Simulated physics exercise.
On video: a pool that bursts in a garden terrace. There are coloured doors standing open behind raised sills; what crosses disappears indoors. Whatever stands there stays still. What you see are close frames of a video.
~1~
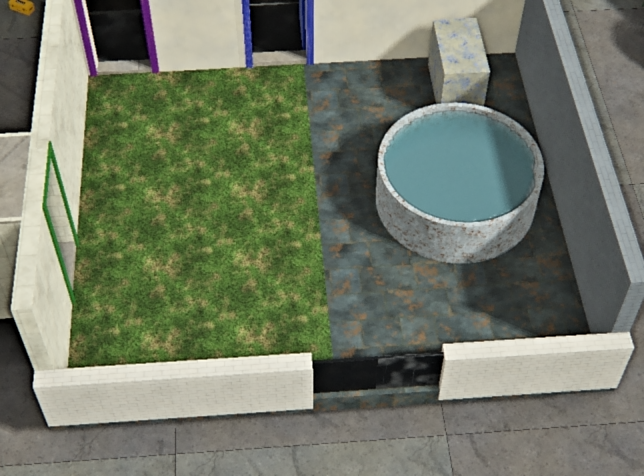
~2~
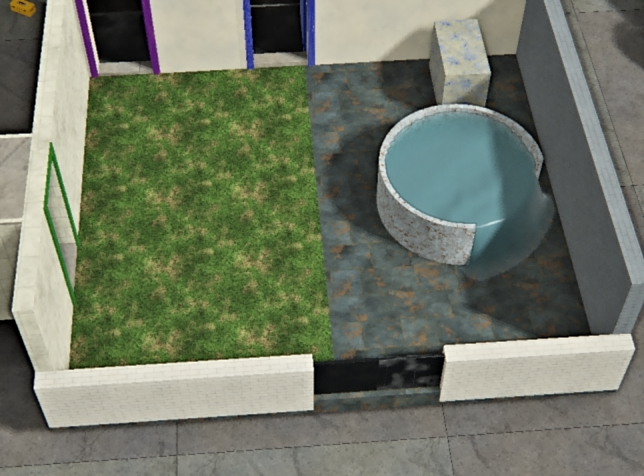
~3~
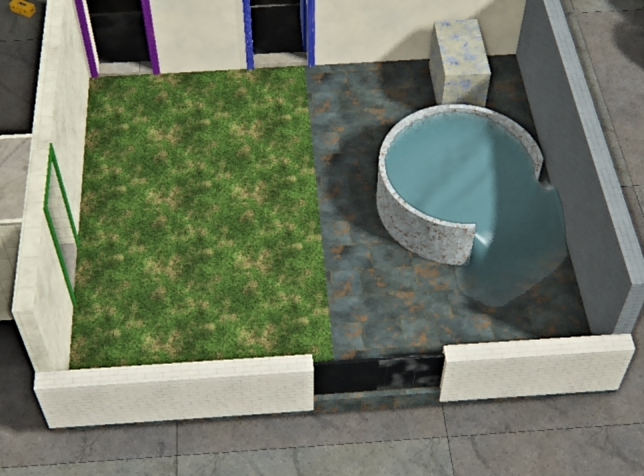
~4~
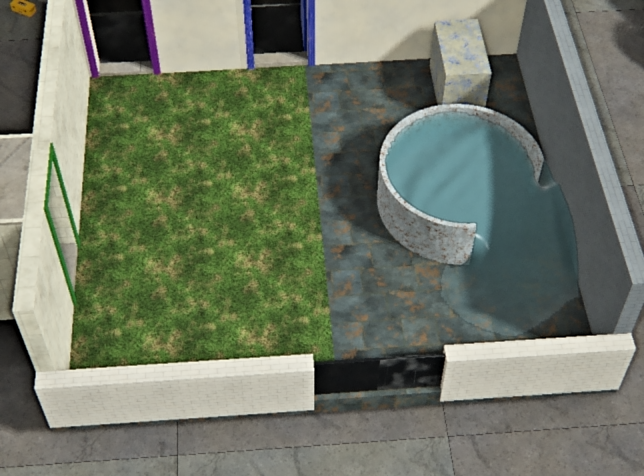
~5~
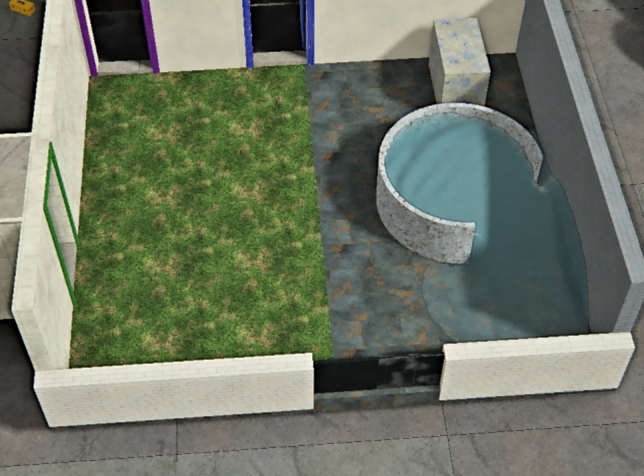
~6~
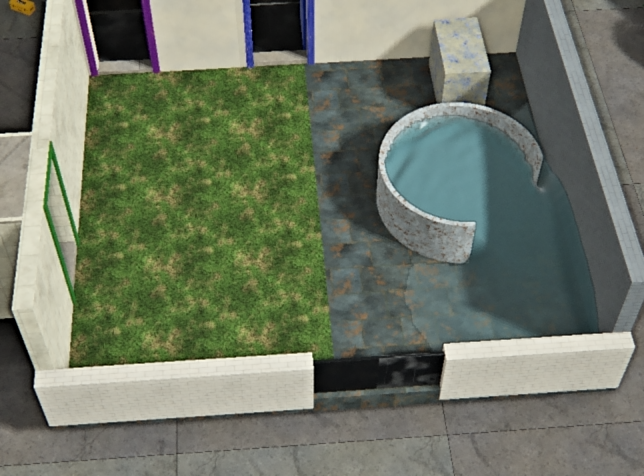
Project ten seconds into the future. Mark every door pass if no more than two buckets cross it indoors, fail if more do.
Marks: Blue door pass, green door pass, purple door pass.
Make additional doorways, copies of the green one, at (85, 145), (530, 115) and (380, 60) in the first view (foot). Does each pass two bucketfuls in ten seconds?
Taken in sequence, they go: Not exceeded, not exceeded, not exceeded.
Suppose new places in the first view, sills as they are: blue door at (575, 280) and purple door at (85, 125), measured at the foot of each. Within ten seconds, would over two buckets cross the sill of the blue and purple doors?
Then: The blue one tops the mark, the purple one falls short.
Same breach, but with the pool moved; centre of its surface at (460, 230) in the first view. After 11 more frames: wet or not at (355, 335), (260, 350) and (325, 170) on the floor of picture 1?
Soaked, soaked, spared.
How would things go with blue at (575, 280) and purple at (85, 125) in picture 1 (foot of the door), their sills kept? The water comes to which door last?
My pick is the door marked purple.
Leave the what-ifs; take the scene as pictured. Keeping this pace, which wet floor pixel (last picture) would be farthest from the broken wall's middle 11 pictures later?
The flood front should get to about (272, 385).
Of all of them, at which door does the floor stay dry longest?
It is the purple-painted one.
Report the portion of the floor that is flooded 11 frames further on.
By my count, 30 percent.
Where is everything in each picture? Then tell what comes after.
In the first picture, the pool at (460, 165) is whole and still.
In the second picture, the front is at (466, 271), out from the gap at (520, 229).
In the third picture, water pours out at (520, 230) and has run to (475, 295).
In the fourth picture, the front is at a hidden place, out from the gap at (520, 232).
In the fifth picture, the front is at (534, 135), out from the gap at (519, 231).
In the sixth picture, water pours out at (520, 230) and has run to (528, 110).
A moment on, water covers 15 % of the floor; the blue door not reached, the green door not reached, the purple door not reached.
Next, water covers 30 % of the floor; the blue door not reached, the green door not reached, the purple door not reached.
Then, water covers 55 % of the floor; the blue door not reached, the green door not reached, the purple door not reached.
Later, water covers 80 % of the floor; the blue door wet at the sill, nothing in, the green door wet at the sill, nothing in, the purple door not reached.
In the end, water covers 95 % of the floor; the blue door wet at the sill, nothing in, the green door under two buckets in, the purple door under two buckets in.
